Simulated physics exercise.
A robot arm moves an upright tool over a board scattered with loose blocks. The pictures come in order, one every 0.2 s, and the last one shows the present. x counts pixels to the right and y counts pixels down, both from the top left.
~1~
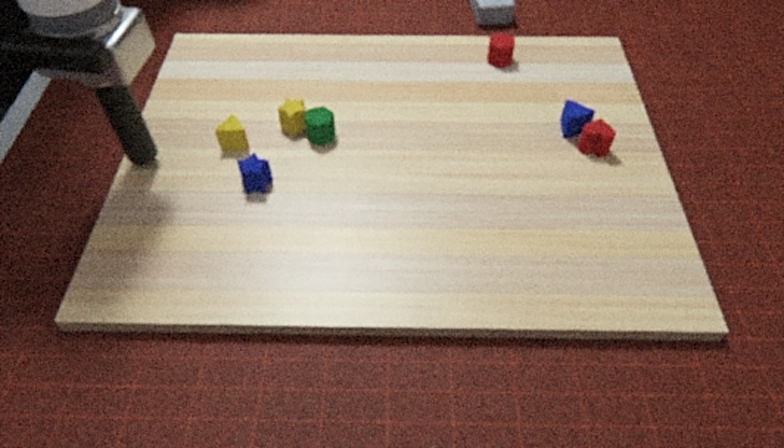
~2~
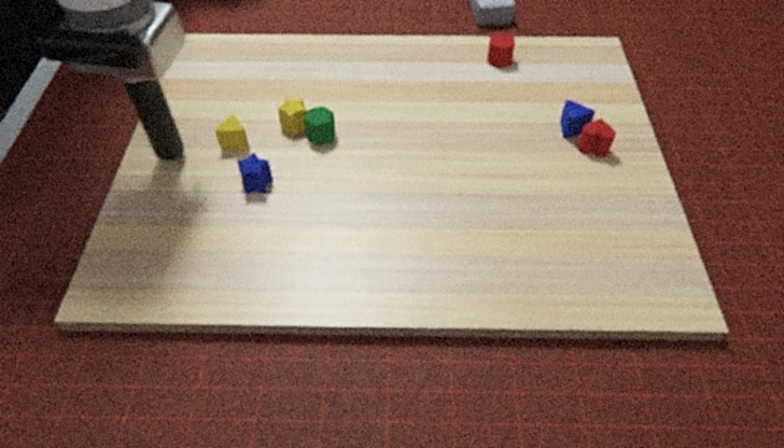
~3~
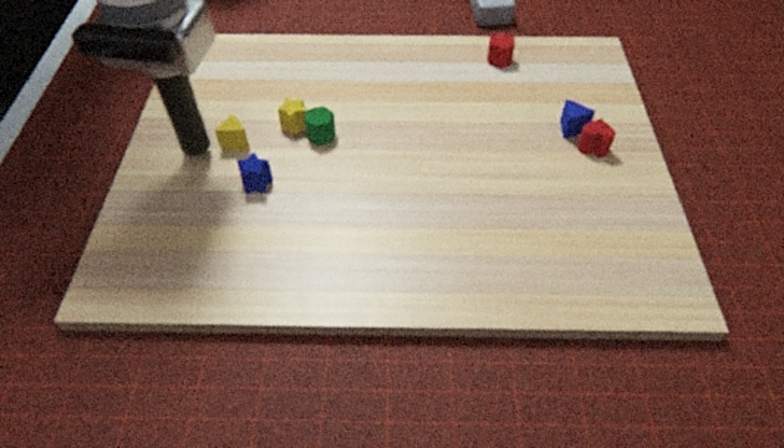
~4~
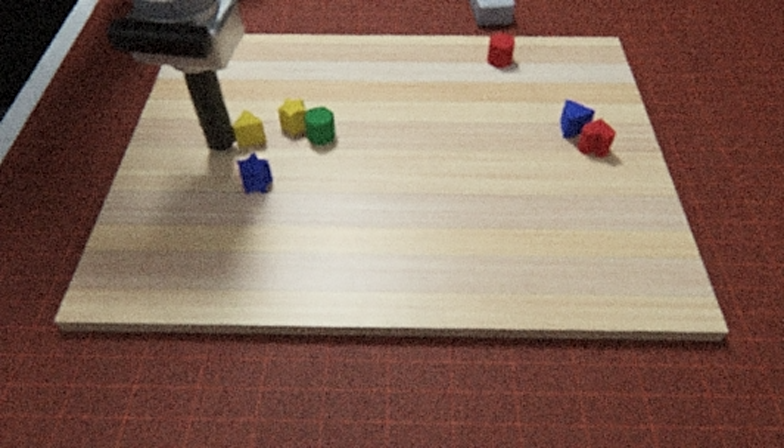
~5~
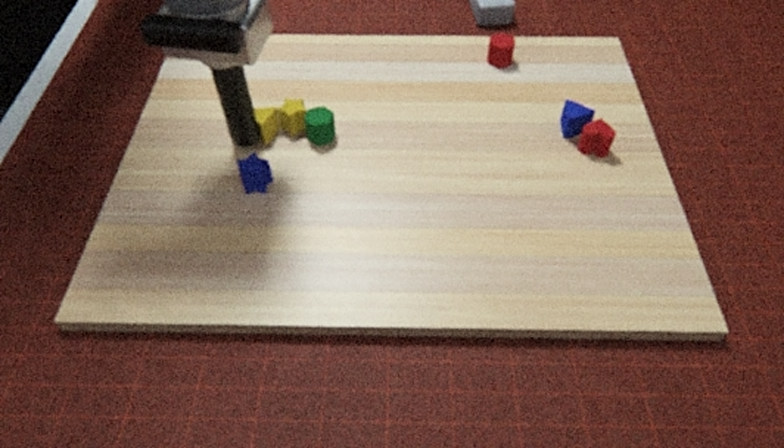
A pale wooden board lies on a dark red surface, seen from above at an angle by a still camera. Yellow, green and blue blocks sit at its left, with a blue and a red block together at right and another red one near the top edge. A robot arm slides its dark upright tool rightward, pushing the yellow triangular block up against the yellow star.
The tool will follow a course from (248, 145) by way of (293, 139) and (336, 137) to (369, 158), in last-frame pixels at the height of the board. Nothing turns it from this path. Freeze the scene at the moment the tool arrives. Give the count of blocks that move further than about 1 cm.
Three or more blocks.
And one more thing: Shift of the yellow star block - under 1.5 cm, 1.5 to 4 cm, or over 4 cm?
That block covers between 1.5 and 4 cm.
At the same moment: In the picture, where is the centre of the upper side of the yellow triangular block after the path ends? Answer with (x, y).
Its top centre lands on (279, 103).
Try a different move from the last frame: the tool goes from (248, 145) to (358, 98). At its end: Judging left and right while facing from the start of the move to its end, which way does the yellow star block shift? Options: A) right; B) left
B.
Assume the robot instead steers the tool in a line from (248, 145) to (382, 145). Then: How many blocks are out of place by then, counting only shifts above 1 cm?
It should be two, as far as I can tell.
The first path, step by step. One third of the way, tool at (292, 131); yellow triangular block at (279, 103), turned 55° anticlockwise; yellow star block at (302, 100), turned 15° clockwise.
Two thirds of the way, tool at (337, 130); yellow triangular block at (279, 103), turned 60° anticlockwise; yellow star block at (310, 97), turned 35° anticlockwise; green six-sided block at (361, 109), turned 35° anticlockwise.
At the end, tool at (368, 150); blue star block not moved; yellow triangular block at (279, 103), turned 60° anticlockwise; yellow star block at (310, 97), turned 35° anticlockwise; green six-sided block at (369, 109), turned 65° anticlockwise.
